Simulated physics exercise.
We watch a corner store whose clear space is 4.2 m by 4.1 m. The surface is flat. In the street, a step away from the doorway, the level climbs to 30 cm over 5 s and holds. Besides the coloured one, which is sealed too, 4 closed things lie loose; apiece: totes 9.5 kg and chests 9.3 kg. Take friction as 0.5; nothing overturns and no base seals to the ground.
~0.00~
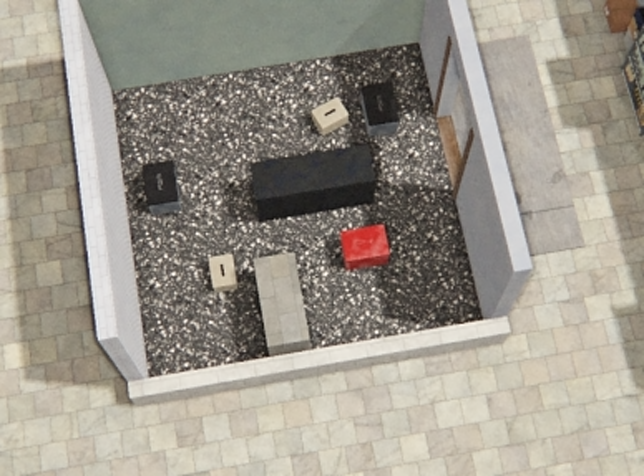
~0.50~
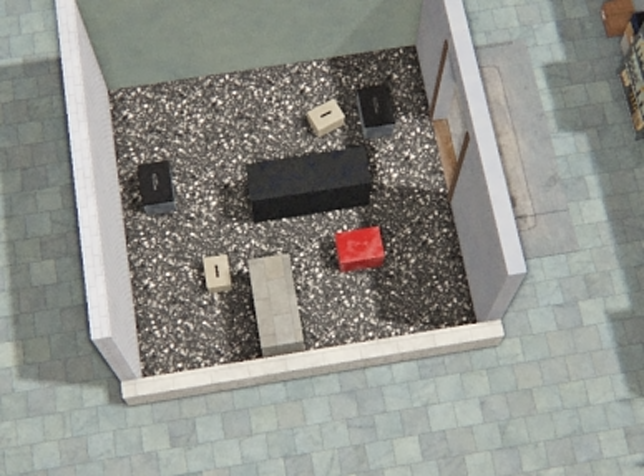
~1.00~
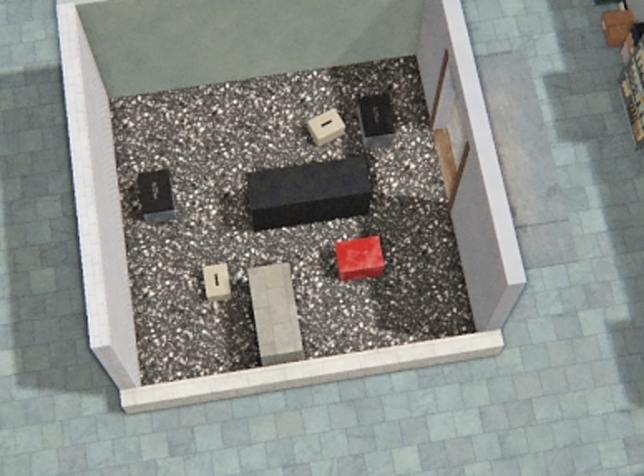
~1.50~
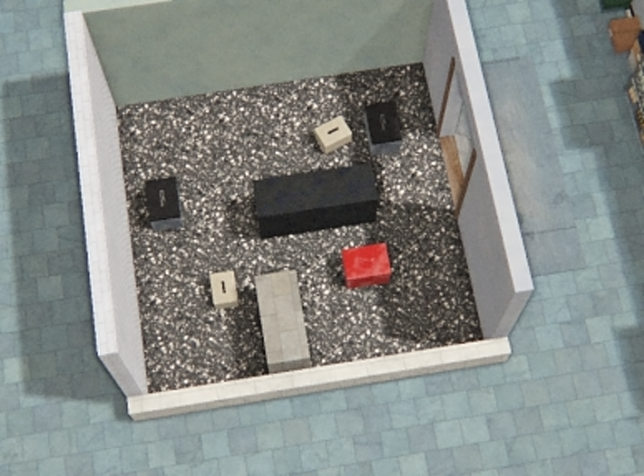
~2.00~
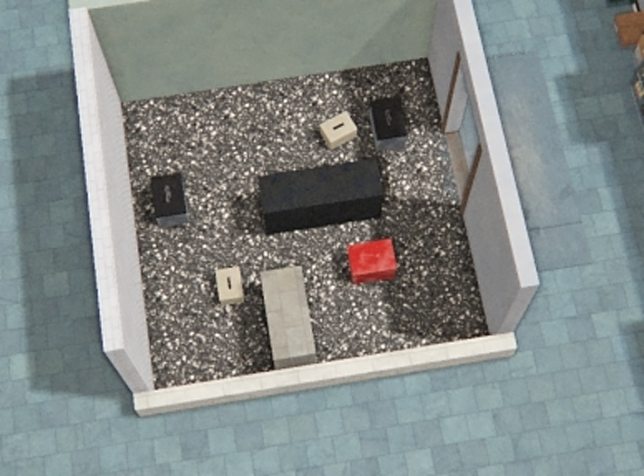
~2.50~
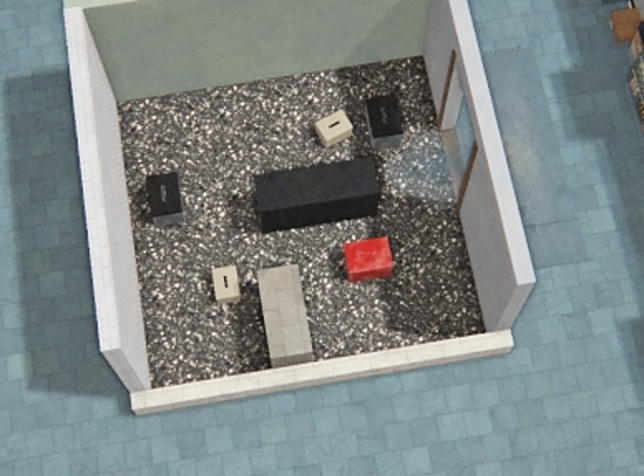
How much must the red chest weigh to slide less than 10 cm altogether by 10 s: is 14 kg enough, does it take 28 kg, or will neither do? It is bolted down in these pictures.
Verdict: Neither weight holds it.
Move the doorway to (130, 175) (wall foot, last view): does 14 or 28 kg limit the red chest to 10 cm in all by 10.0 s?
In that case only the larger load is enough.
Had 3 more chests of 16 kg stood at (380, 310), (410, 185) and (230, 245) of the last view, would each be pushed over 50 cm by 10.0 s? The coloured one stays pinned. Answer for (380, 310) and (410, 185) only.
In turn: Less, past it.
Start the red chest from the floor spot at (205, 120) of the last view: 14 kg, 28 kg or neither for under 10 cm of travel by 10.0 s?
Neither holds.
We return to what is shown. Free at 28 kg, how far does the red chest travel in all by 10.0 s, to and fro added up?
Some 80 cm in all.
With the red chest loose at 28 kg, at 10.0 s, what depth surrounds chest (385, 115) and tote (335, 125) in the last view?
Roughly 7 and 13 cm.
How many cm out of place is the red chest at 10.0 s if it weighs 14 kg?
About 100 cm.
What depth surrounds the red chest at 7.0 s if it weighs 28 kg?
About 6 cm.
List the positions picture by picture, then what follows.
In the first picture, the red chest at (365, 243), on the bottom; water covers 0.0 m2; 0 of 5 have shifted.
In the second picture, the red chest at (360, 245), on the bottom; water covers 0.0 m2; 0 of 5 have shifted.
In the third picture, the red chest at (360, 254) rests on the ground; 0.0 m2 under water; 0 of 5 have shifted.
In the fourth picture, the red chest at (367, 261) rests on the ground; water covers 0.0 m2; 0 of 5 have shifted.
In the fifth picture, the red chest at (372, 257) rests on the ground; 0.1 m2 under water; 0 of 5 have shifted.
In the sixth picture, the red chest at (369, 255) rests on the ground; 0.6 m2 under water; 0 of 5 have shifted.
After 3.5 s the red chest would be 0 cm from its start with 14 kg and 0 cm from its start with 28 kg; 1 cm of water round it then.
After 4.5 s the red chest would be 9 cm from its start with 14 kg and 0 cm from its start with 28 kg; 5 cm of water round it then.
After 7.0 s the red chest would be 109 cm from its start with 14 kg and 30 cm from its start with 28 kg; 6 cm of water round it then.
After 10.0 s the red chest would be 94 cm from its start with 14 kg and 83 cm from its start with 28 kg; 12 cm of water round it then.
